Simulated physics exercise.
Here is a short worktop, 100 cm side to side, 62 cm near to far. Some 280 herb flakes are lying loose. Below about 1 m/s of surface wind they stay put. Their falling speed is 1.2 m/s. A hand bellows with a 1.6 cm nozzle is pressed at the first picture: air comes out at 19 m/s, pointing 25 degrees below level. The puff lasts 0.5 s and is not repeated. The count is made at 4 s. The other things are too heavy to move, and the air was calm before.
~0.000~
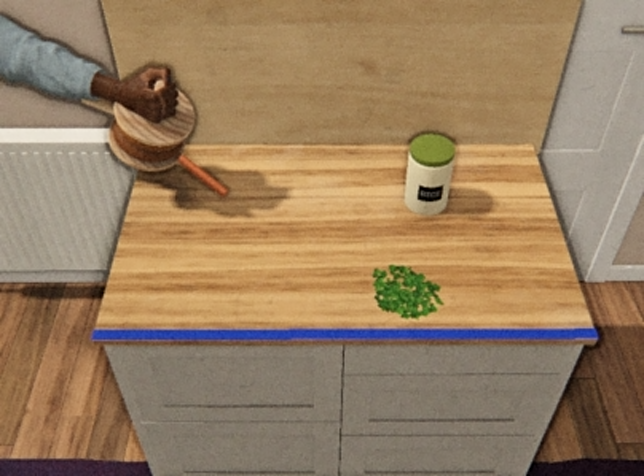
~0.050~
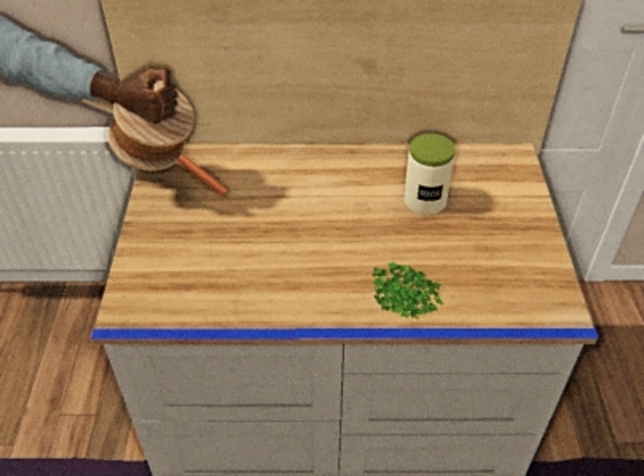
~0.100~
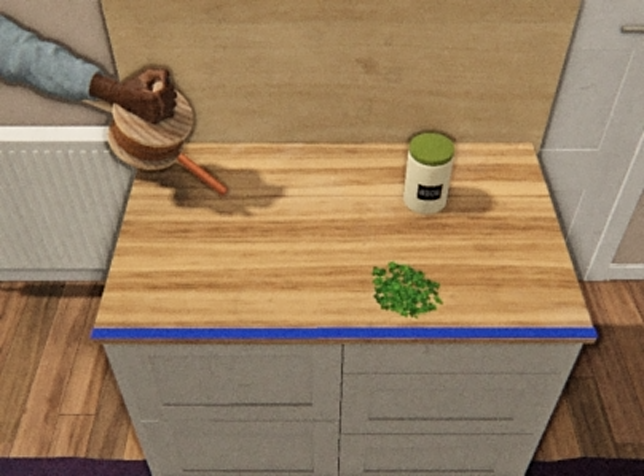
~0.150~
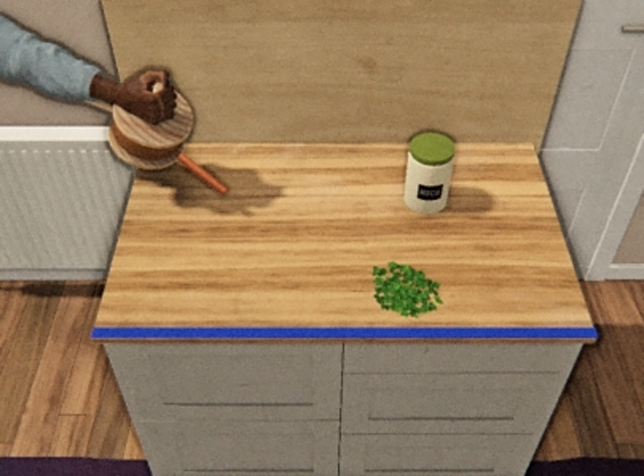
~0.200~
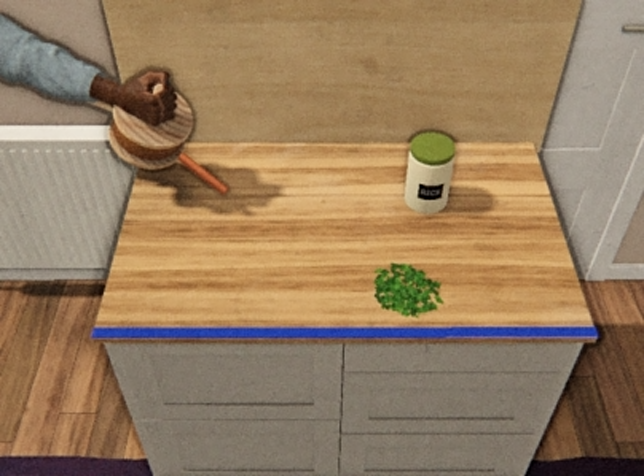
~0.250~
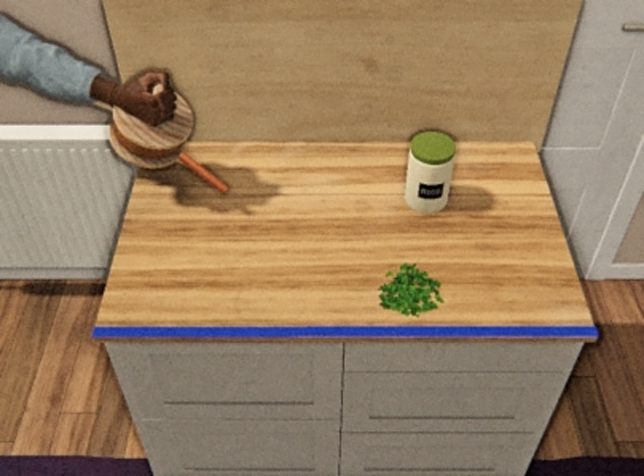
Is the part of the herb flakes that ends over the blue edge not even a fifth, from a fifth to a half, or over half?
The share over the blue edge is more than half.
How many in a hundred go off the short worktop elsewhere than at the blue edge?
About 10 %.
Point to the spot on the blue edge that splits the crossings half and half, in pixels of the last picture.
At about (495, 337).
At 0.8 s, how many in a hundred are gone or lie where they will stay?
About 90 %.
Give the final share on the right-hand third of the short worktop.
Some 0 per cent.
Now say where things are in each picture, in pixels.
The middle of the herb flakes is near (405, 293), none has stirred yet and the mouth of the hand bellows is at (226, 194), in the first frame.
The middle of the herb flakes is near (405, 291), none has stirred yet and the blue edge is centred on (345, 339), in the second frame.
The middle of the herb flakes is near (404, 290), none has stirred yet and the top of a jar is at (432, 147), in the third frame.
The middle of the herb flakes is near (404, 290) and none has stirred yet, in the fourth frame.
The middle of the herb flakes is near (405, 290) and none has stirred yet, in the fifth frame.
The middle of the herb flakes is near (410, 289), the farthest in sight from the hand bellows is at (440, 301) and about 15 % have left their places, in the sixth frame.
After 0.8 s the count stands so, 89 % are over the blue edge.
After 1.3 s the count stands so, 89 % are over the blue edge.
After 2.2 s the count stands so, 89 % are over the blue edge.
After 4.0 s, at the end, 89 % are over the blue edge.
